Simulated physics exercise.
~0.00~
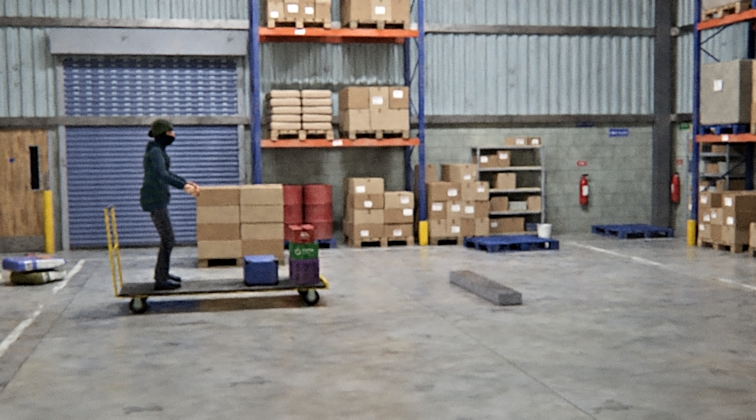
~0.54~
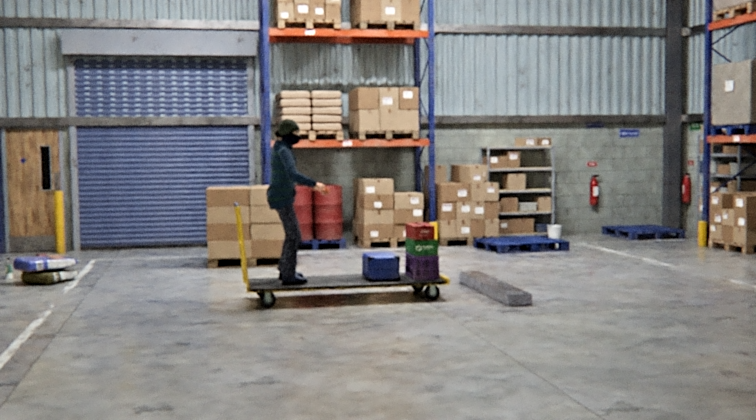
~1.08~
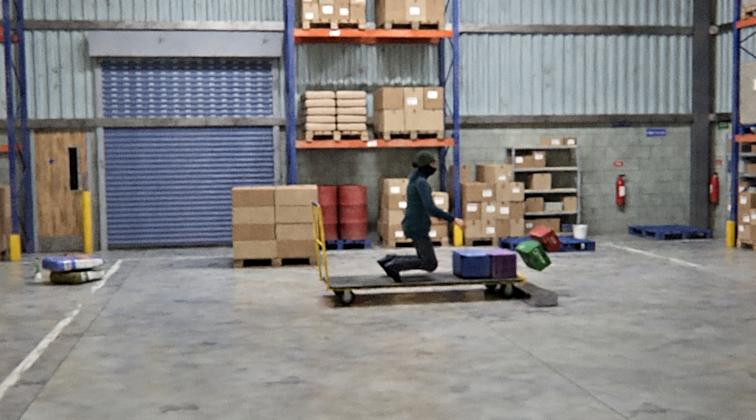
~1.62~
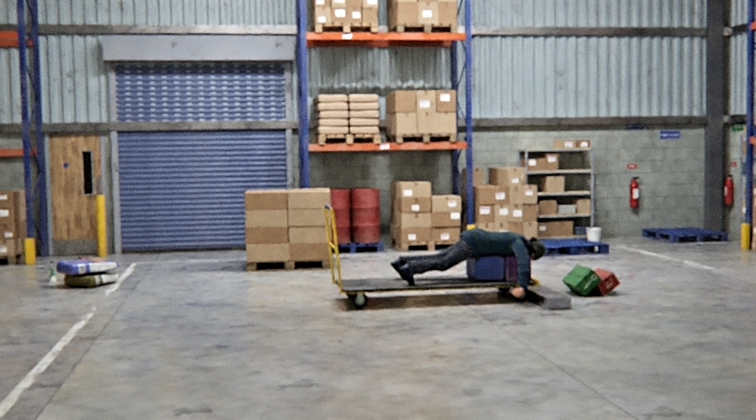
The video shows a dark-clothed person standing on a platform cart rolling right through a warehouse until it meets a low kerb; the person drops forward, red and green crates tumble onto the floor beyond, and the person ends face-down over the blue and purple containers still aboard.
